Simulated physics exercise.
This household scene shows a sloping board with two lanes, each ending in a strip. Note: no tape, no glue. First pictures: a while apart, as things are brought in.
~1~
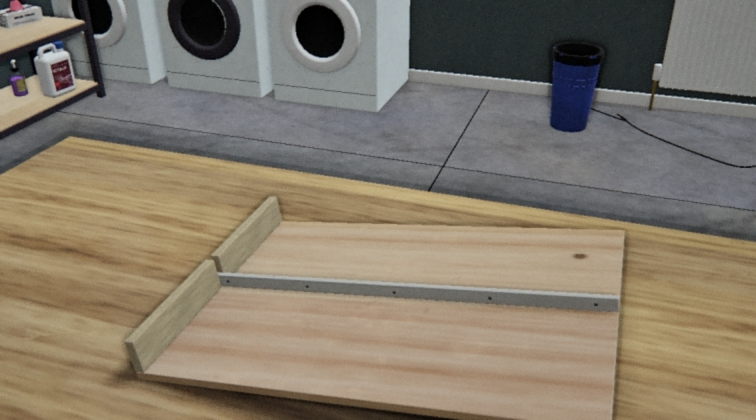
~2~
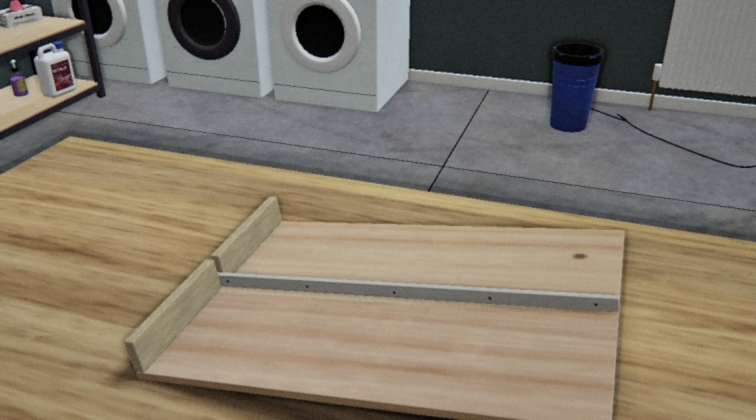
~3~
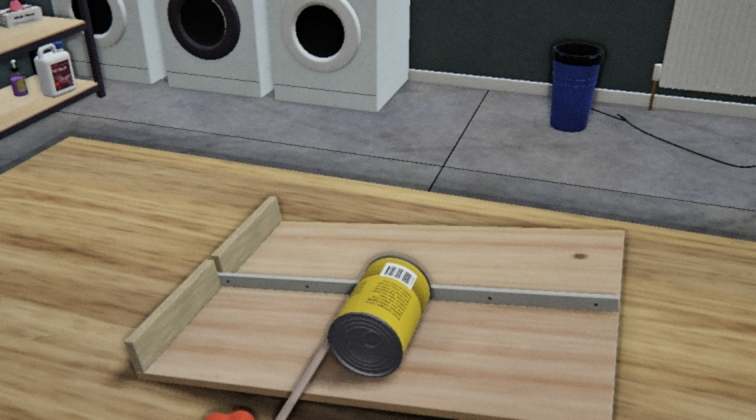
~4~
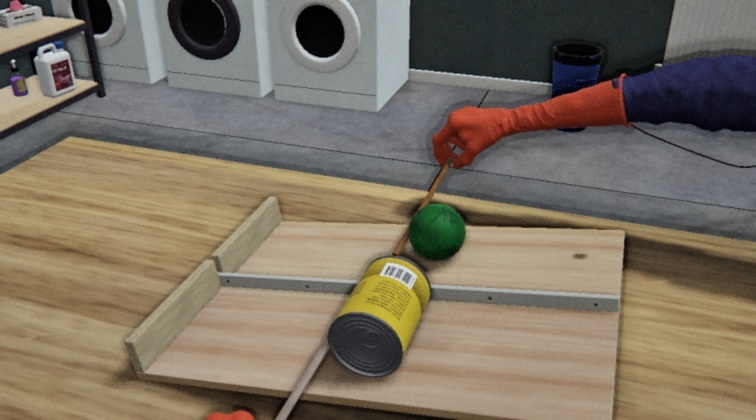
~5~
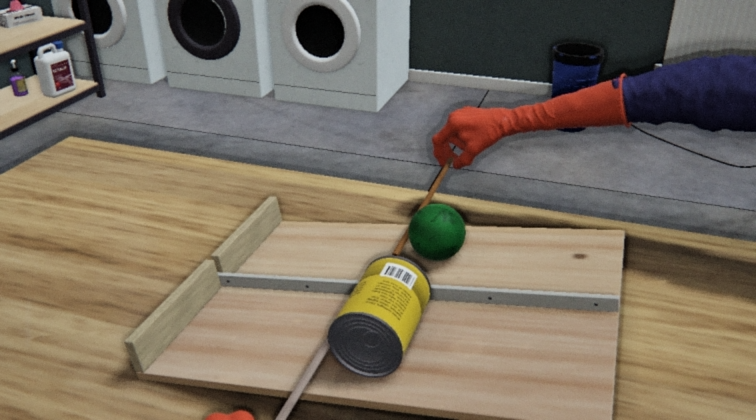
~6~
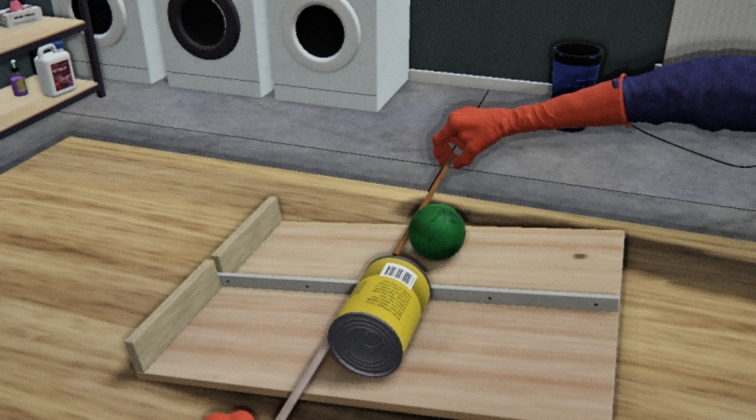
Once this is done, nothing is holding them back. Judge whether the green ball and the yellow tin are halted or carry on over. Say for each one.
The green ball is halted; the yellow tin is halted.
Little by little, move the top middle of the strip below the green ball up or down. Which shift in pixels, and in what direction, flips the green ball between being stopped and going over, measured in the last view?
Some 16 pixels, down.
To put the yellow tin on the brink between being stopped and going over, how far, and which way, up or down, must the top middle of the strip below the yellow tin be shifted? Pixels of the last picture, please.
20 pixels down.
Then, 0.52 s past the last view, green ball rolling on the board near (361, 231); yellow tin rolling on the board near (300, 309).
Finally, the green ball is held by the strip, near (273, 228); the yellow tin is held by the strip, near (205, 302).
